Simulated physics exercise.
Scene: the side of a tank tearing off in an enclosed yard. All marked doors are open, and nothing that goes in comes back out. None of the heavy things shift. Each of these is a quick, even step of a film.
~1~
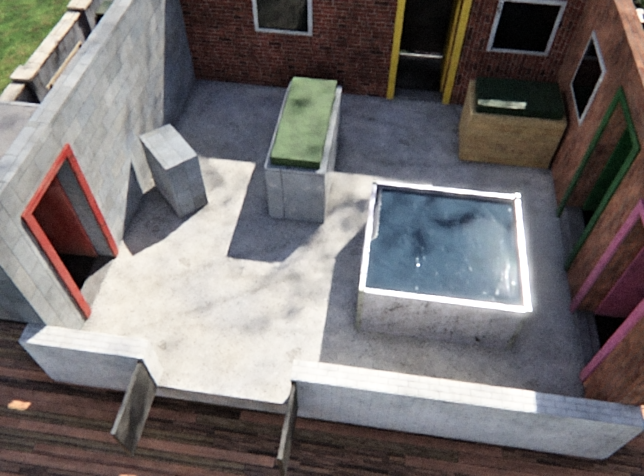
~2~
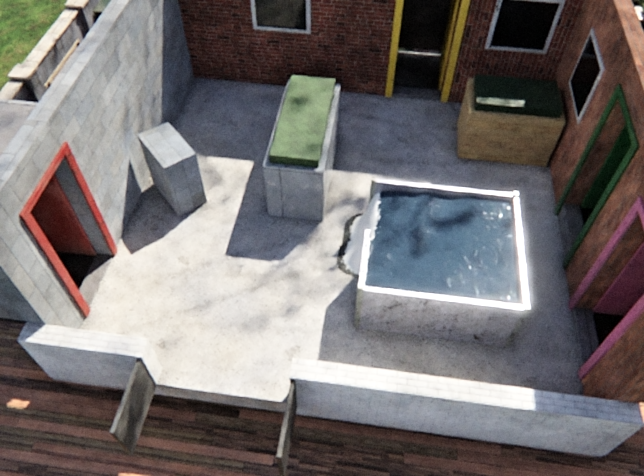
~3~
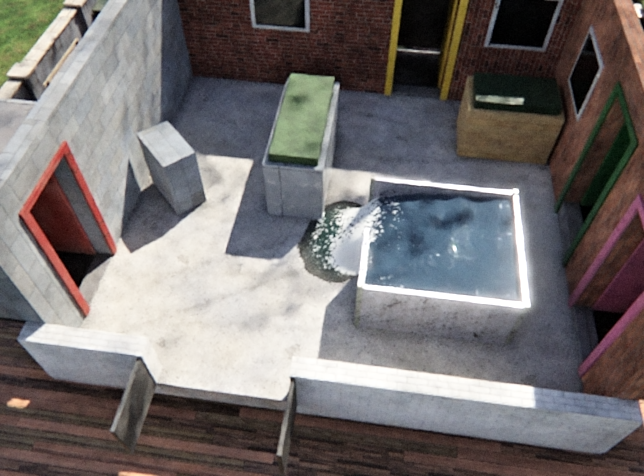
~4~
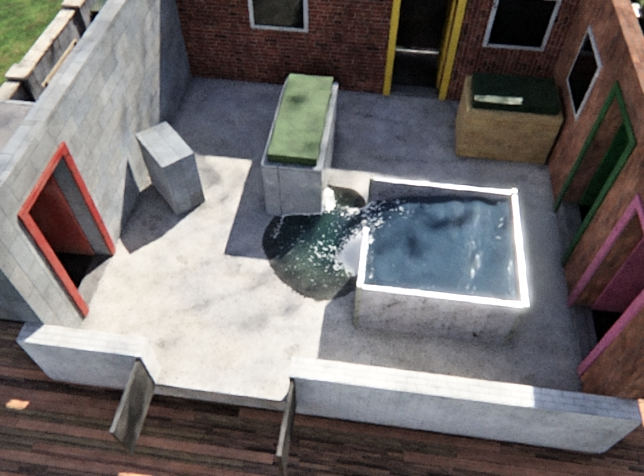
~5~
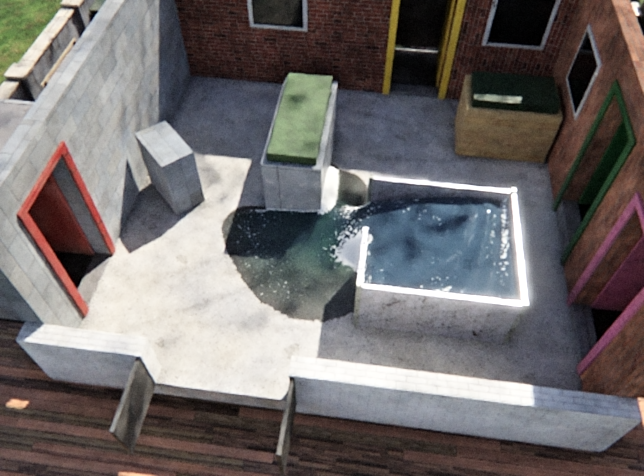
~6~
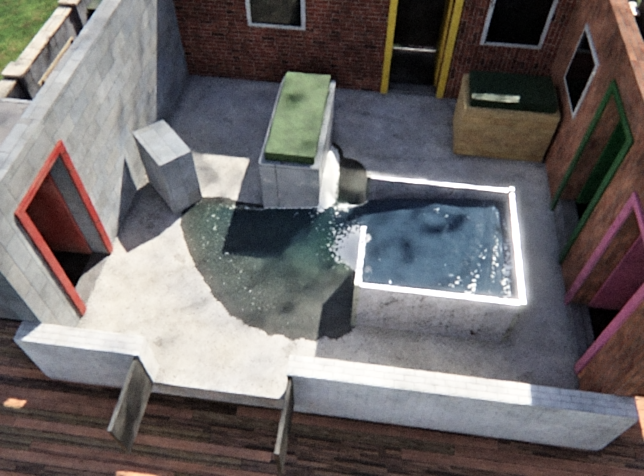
A walled concrete yard with brick at the back is seen from high above, the view almost still. A white-rimmed tank of blue water stands right of centre, with a green-topped block and a small grey block to its left, a red doorway at far left, and green and pink doorways at right. Water bursts from the tank's left side, foaming, and spreads leftward across the pale floor in a widening dark sheet.
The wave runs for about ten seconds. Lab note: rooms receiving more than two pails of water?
Result: Red door above two pails; pink door within two pails; green door within two pails; yellow door above two pails.
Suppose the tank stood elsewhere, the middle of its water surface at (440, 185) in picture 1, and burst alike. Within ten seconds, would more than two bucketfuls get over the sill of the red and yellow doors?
Checking each door, the red door remains below and the yellow door crosses the line.
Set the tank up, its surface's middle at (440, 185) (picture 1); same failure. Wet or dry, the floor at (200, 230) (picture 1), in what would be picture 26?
Result for the spot: Still unsoaked.
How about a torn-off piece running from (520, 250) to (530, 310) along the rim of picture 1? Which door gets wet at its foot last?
The one in yellow.
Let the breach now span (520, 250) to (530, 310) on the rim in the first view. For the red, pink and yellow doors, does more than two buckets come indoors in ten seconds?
Result - red door: Above the limit; pink door: Above the limit; yellow door: Below the limit.
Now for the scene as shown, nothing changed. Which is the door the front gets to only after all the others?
I'd go with the pink-painted one.
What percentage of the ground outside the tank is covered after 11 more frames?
It should be close to 50 %.
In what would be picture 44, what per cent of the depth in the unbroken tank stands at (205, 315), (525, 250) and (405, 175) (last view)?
10, 2, 2 %.
A moment on, water covers 35 % of the floor; the red door under two buckets in, the pink door not reached, the green door not reached, the yellow door not reached.
Next, water covers 50 % of the floor; the red door far over two buckets in, the pink door not reached, the green door not reached, the yellow door over two buckets in.
Then, water covers 60 % of the floor; the red door far over two buckets in, the pink door not reached, the green door not reached, the yellow door over two buckets in.
Later, water covers 85 % of the floor; the red door far over two buckets in, the pink door not reached, the green door wet at the sill, nothing in, the yellow door far over two buckets in.
In the end, water covers 95 % of the floor; the red door far over two buckets in, the pink door wet at the sill, nothing in, the green door wet at the sill, nothing in, the yellow door far over two buckets in.
